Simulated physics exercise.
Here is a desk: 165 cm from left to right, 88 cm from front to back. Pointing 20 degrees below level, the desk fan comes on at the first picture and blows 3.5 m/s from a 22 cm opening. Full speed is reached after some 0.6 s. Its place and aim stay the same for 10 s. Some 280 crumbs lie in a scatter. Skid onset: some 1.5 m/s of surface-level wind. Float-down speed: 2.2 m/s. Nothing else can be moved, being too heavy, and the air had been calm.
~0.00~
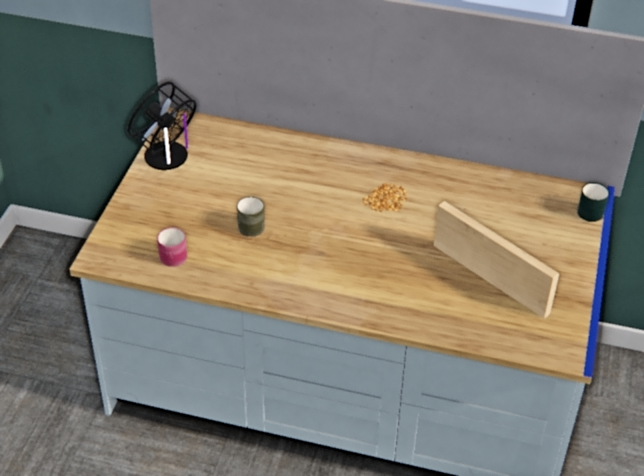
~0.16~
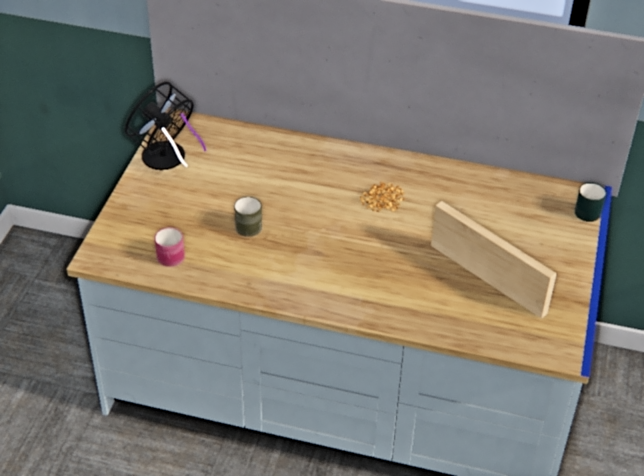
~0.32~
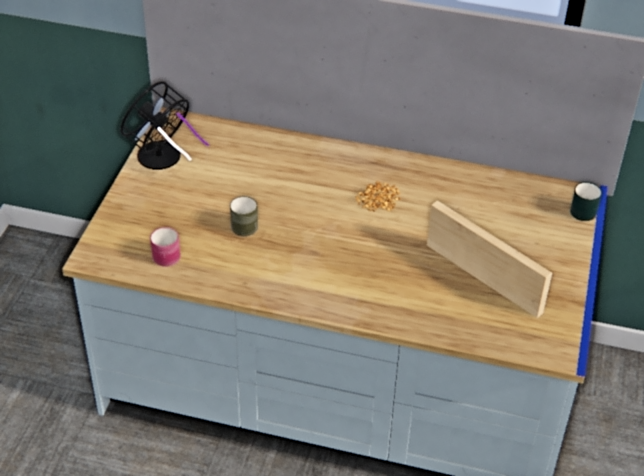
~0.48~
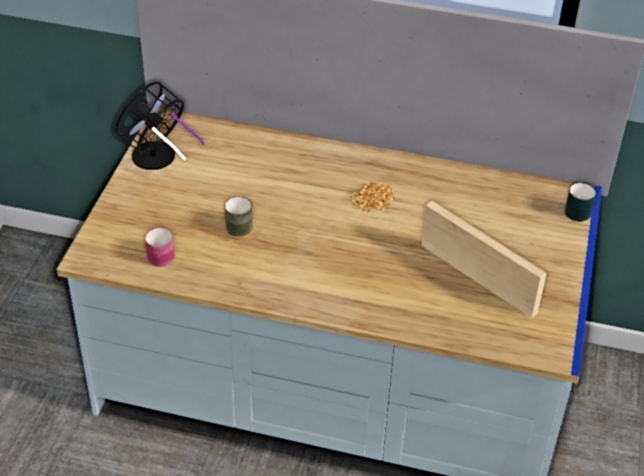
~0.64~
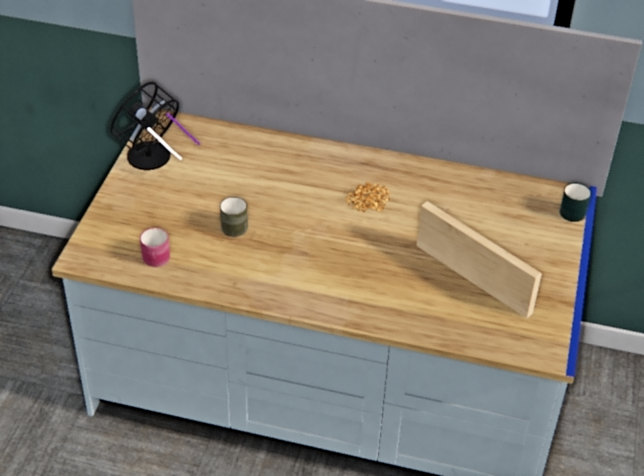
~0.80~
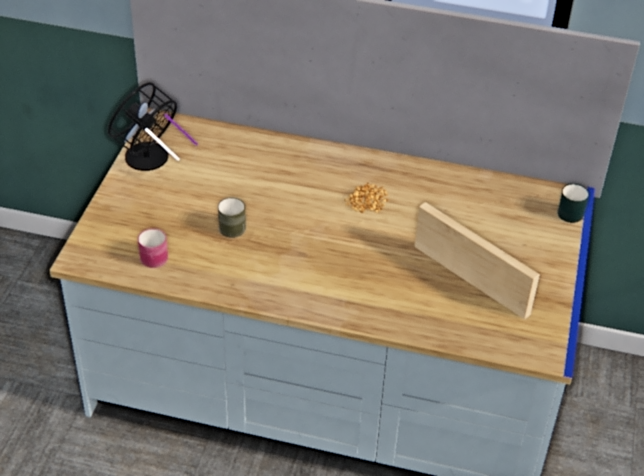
Two thin streamers on the small black fan lifted and blew out to the right over the wooden desktop, while the crumbs, three mugs and upright board hardly changed as the view drifted slightly.
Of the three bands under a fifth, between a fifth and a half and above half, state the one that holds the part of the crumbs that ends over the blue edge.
The part that ends there is greater than one half.
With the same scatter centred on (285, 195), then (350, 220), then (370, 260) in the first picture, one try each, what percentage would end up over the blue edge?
Taking the three spots in order, you'd get around 80 percent, 80 percent and 30 percent.
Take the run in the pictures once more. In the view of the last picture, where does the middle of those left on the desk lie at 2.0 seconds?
Near (555, 211).
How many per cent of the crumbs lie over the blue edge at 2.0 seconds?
I reckon close to 70 %.
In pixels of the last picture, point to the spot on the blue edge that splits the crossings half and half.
Somewhere about (588, 244).
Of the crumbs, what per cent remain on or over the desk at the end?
About 30 per cent.
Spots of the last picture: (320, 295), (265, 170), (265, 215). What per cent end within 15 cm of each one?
Roughly 0 %, 0 % and 0 %, in that order.
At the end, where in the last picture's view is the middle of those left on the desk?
(555, 211).
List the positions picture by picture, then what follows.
The middle of the crumbs is near (385, 199), none has stirred yet and the mouth of the desk fan is at (162, 118), in the first picture.
The middle of the crumbs is near (382, 198), none has stirred yet and the blue edge is centred on (602, 274), in the second picture.
The middle of the crumbs is near (378, 197), none has stirred yet, the top of a mug is at (244, 205) and the top of a board is at (490, 238), in the third picture.
The middle of the crumbs is near (372, 198) and none has stirred yet, in the fourth picture.
The middle of the crumbs is near (368, 198) and none has stirred yet, in the fifth picture.
The middle of the crumbs is near (367, 199) and about 1 % have left their places, in the sixth picture.
After 2.0 s, 23 % are on the move or not yet settled, 70 % are over the blue edge; the middle of those still in play is near (555, 211).
After 3.2 s, 16 % are on the move or not yet settled, 71 % are over the blue edge; the middle of those still in play is near (555, 211).
After 5.5 s, 15 % are on the move or not yet settled, 72 % are over the blue edge; the middle of those still in play is near (555, 211).
After 10.0 s, at the end, 73 % are over the blue edge; the middle of those still in play is near (555, 211).
